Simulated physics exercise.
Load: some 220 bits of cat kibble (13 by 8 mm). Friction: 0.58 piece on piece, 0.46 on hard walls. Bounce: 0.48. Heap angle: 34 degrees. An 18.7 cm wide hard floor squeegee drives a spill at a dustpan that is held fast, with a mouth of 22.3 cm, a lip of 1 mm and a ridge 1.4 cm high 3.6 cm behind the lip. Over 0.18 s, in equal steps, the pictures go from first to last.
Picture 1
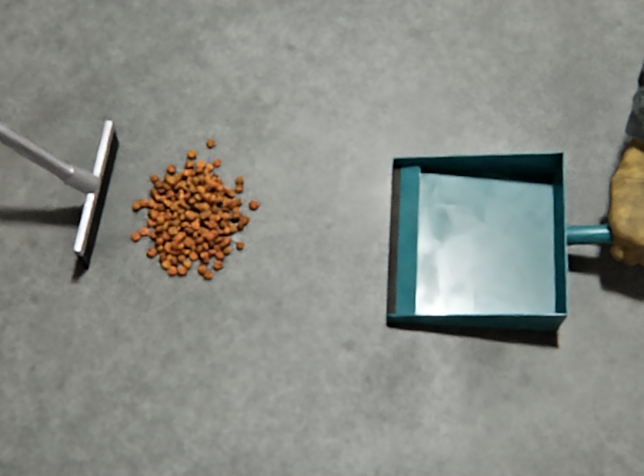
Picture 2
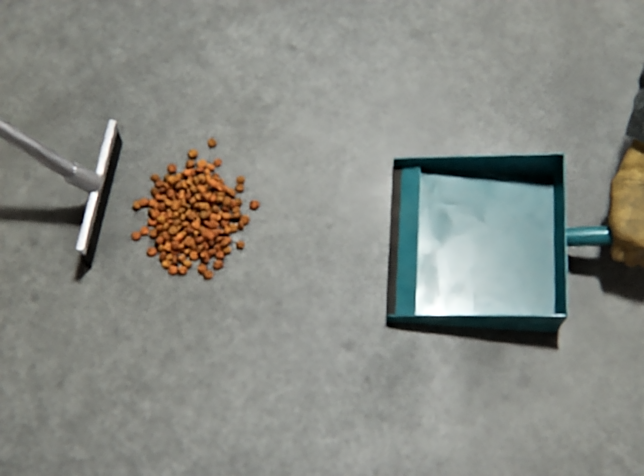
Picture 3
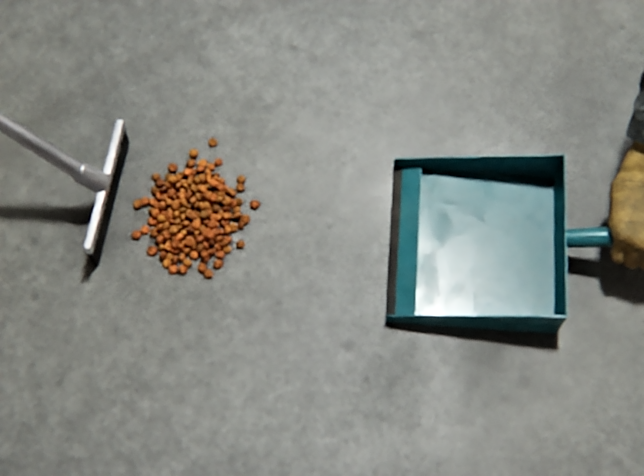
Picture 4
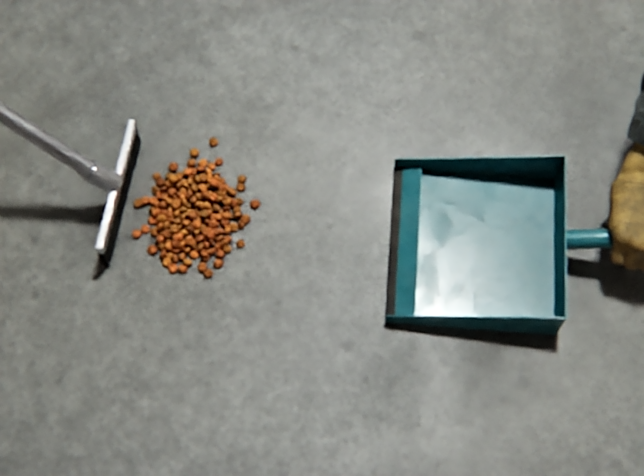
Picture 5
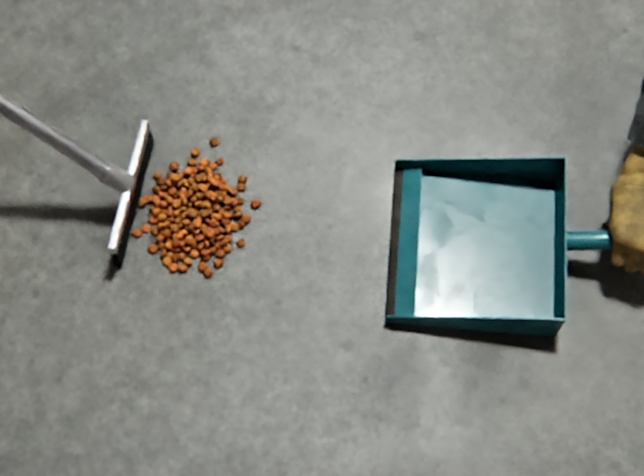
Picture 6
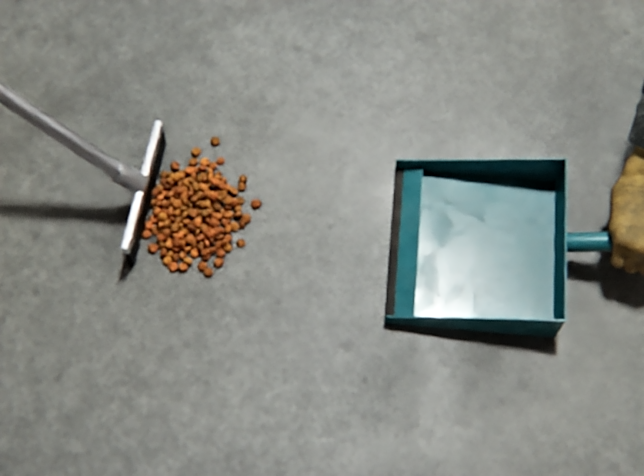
The clip opens on a grey floor with a heap of small orange-brown pieces between a squeegee on the left and a teal dustpan held by a gloved hand on the right. The squeegee creeps right, its blade meeting the heap's left edge and nudging a few pieces, while the dustpan stays still.
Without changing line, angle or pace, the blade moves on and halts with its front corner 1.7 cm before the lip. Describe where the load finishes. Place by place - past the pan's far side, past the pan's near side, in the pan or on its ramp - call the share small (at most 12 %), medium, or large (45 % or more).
Past the pan's far side - small, past the pan's near side - small, in the pan or on its ramp - medium.
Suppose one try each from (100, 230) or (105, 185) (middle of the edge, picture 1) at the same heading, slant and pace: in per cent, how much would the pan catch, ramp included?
I'd put it near 35 per cent for the first and near 30 per cent for the second.
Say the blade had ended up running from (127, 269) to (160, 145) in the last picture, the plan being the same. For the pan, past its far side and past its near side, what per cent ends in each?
Split: Pan = 20, far = 0, near = 30.
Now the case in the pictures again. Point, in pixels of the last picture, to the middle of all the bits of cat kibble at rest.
Somewhere around (389, 233) in the final frame.
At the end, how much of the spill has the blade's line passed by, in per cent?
Something like 15 per cent, roughly.
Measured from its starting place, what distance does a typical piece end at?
I'd put it near 28 cm.
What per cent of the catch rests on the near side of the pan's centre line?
Something like 30 in a hundred.
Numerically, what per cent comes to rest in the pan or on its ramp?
Roughly 40 %.
Then, 0.33 s after the last picture, middle of the blade 18 cm from the lip; 0 % over the lip, far side 5 %, near side 0 %.
Then, 0.55 s after the last picture, middle of the blade 9 cm from the lip; 0 % over the lip, far side 5 %, near side 0 %.
Then, 0.89 s after the last picture, middle of the blade 3 cm from the lip; 40 % over the lip, far side 5 %, near side 0 %.
In the end, far side 5 %, near side 0 %, pan 40 %, in front of the lip or behind the blade 55 %.
